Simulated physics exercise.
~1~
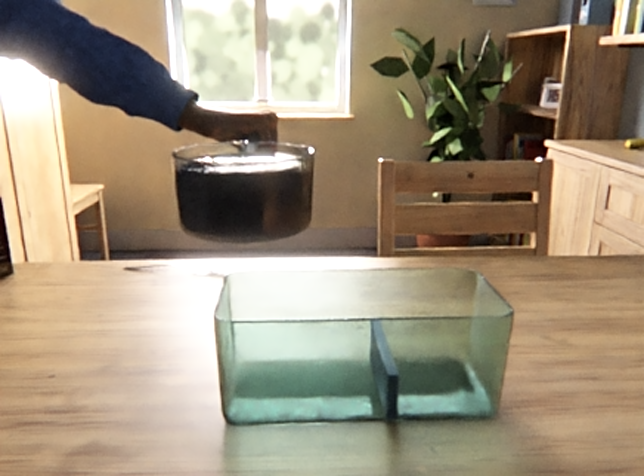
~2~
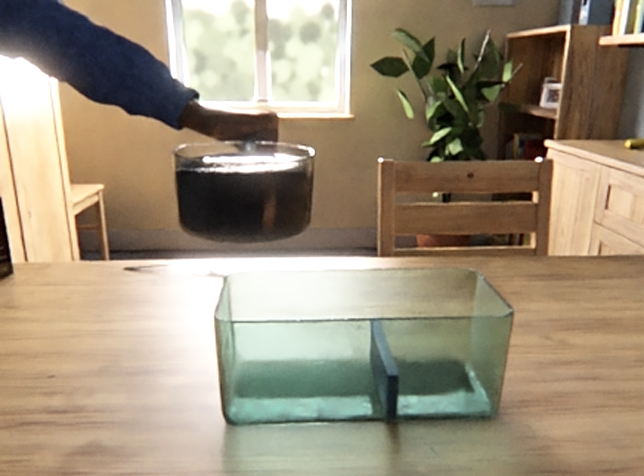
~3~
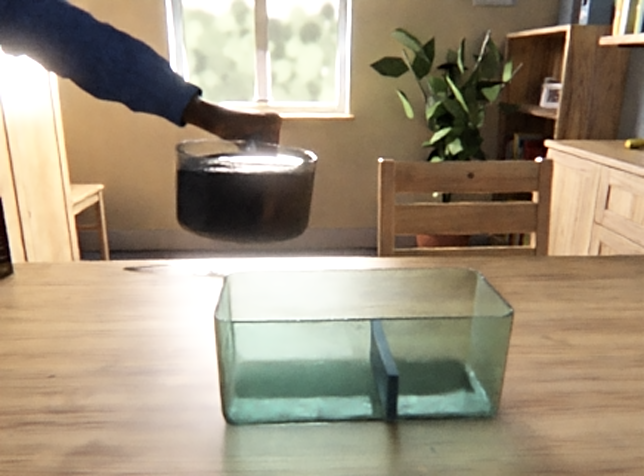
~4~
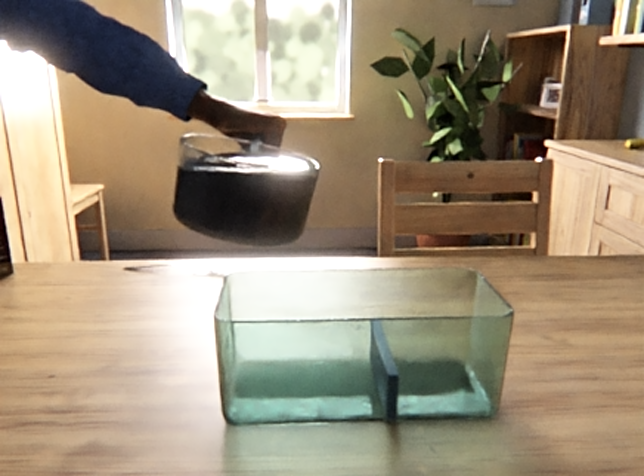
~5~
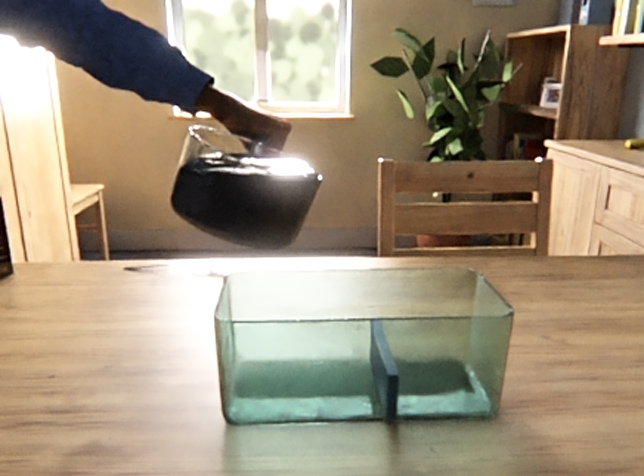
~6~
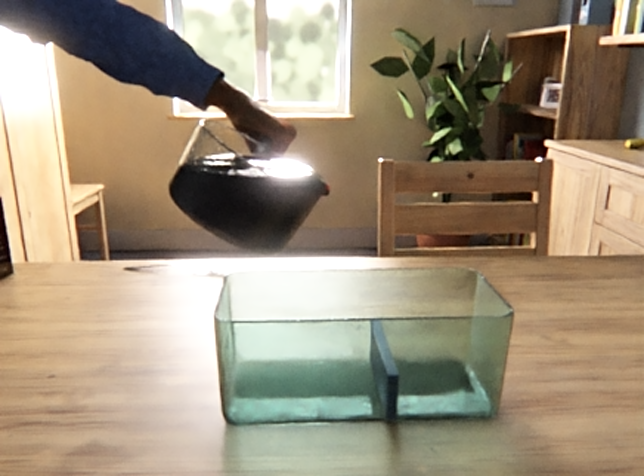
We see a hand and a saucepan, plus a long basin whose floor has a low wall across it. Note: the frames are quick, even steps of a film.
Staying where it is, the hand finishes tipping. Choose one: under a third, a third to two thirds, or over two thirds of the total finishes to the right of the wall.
Under a third finishes to the right of the wall.
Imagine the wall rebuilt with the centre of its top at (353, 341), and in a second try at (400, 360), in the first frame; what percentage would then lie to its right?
My guess is some 60 percent the first time and some 20 percent the second.
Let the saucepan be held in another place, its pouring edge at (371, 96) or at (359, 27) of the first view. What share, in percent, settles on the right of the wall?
Roughly 75 per cent, then roughly 75 per cent.
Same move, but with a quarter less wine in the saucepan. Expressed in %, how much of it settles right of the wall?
Near 5 %.
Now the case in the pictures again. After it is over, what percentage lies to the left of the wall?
I'd put it at around 80 %.
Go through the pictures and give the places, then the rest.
In the first frame, tilt 0°; pouring edge (312, 153); surface from (178, 163) to (310, 163); the long basin's rim runs from (220, 296) to (495, 291); the wall's top is at (383, 346).
In the second frame, tilt 1°; pouring edge (313, 155); surface from (179, 163) to (310, 163).
In the third frame, tilt 6°; pouring edge (315, 160); surface from (180, 161) to (312, 164).
In the fourth frame, tilt 12°; pouring edge (318, 169); surface from (182, 160) to (316, 166).
In the fifth frame, tilt 21°; pouring edge (320, 180); surface from (183, 163) to (319, 173); 1 per cent is over the edge.
In the sixth frame, tilt 32°; pouring edge (320, 193); surface from (182, 165) to (316, 183); 4 per cent is over the edge.
A moment on, the saucepan is tipped on its side and 37 per cent is still to pour, 22 is left of the wall and 5 right of it.
Next, the saucepan is tipped on its side and 11 per cent is still to pour, 69 is left of the wall and 13 right of it.
Then the saucepan is tipped on its side and 4 per cent is still to pour, 70 is left of the wall and 13 right of it.
Later the saucepan is tipped on its side and 1 per cent is still to pour, 76 is left of the wall and 14 right of it.
Finally, 78 per cent lies left of the wall, 14 right of it and 8 outside.
